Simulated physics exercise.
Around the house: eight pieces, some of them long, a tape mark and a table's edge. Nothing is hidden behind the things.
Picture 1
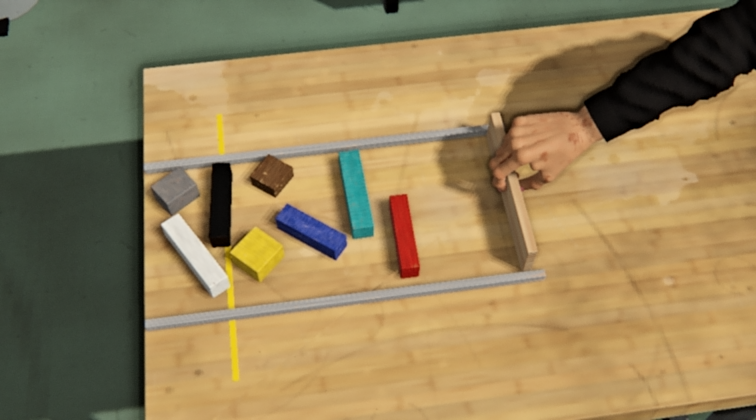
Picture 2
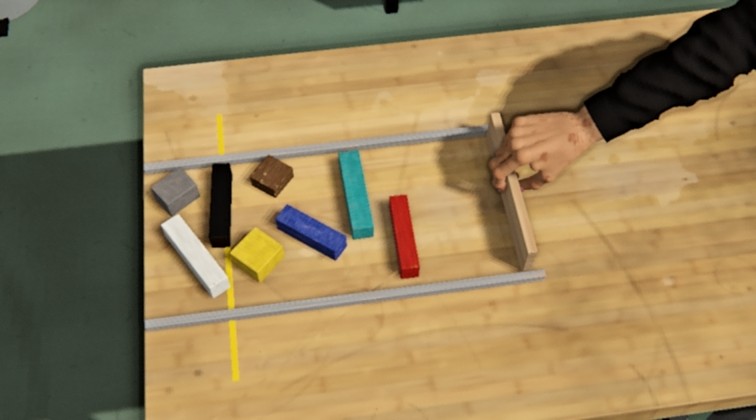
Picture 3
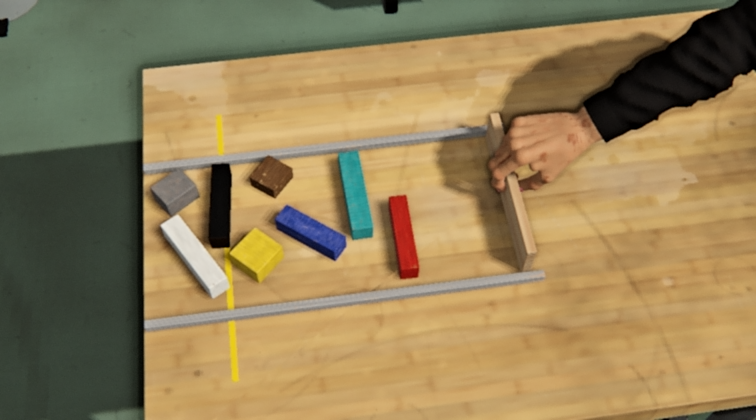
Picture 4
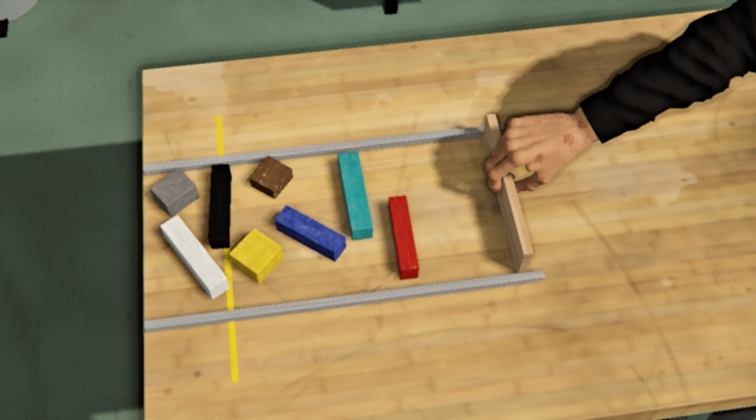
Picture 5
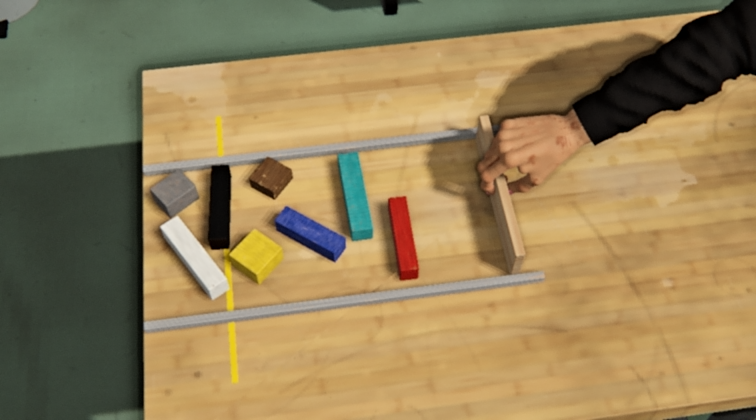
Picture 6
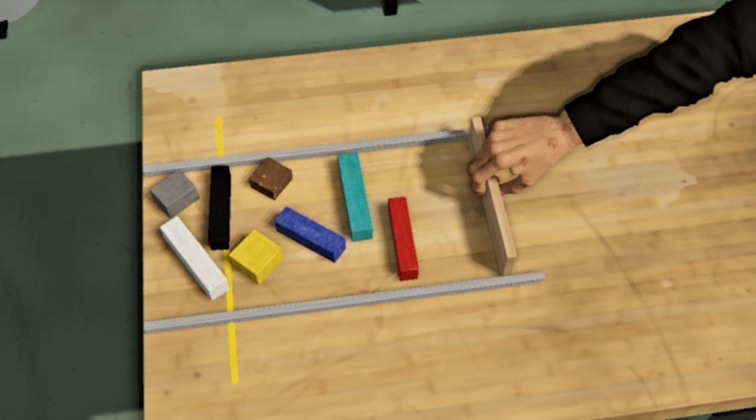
A hand slides a wooden board slightly left between two rails toward scattered coloured blocks.
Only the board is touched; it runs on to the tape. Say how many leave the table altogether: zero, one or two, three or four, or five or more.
The number that fall off is one or two.
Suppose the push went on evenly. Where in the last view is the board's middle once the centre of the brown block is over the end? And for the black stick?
At (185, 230) for the brown block; at (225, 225) for the black stick.
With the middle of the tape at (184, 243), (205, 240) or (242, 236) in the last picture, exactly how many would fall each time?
It would be 6, 3 and 2.
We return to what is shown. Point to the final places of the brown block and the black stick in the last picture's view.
About (180, 189), and the other about (145, 211).
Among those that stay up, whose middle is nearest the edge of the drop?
The black stick ends nearest.
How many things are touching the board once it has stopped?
That makes 2.
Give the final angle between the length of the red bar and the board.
Roughly 0° out of line.
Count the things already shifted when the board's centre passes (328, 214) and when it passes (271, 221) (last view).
4 and 8.
Soon after, none off yet; grey block at rest near (175, 194); white bar at rest near (195, 258); black stick at rest near (220, 207).
Then, none off yet; grey block moved a little near (158, 195); white bar moved a little near (160, 269); black stick moved a little near (186, 208).
At rest, the number that fall off is one or two; fallen, white bar and grey block.
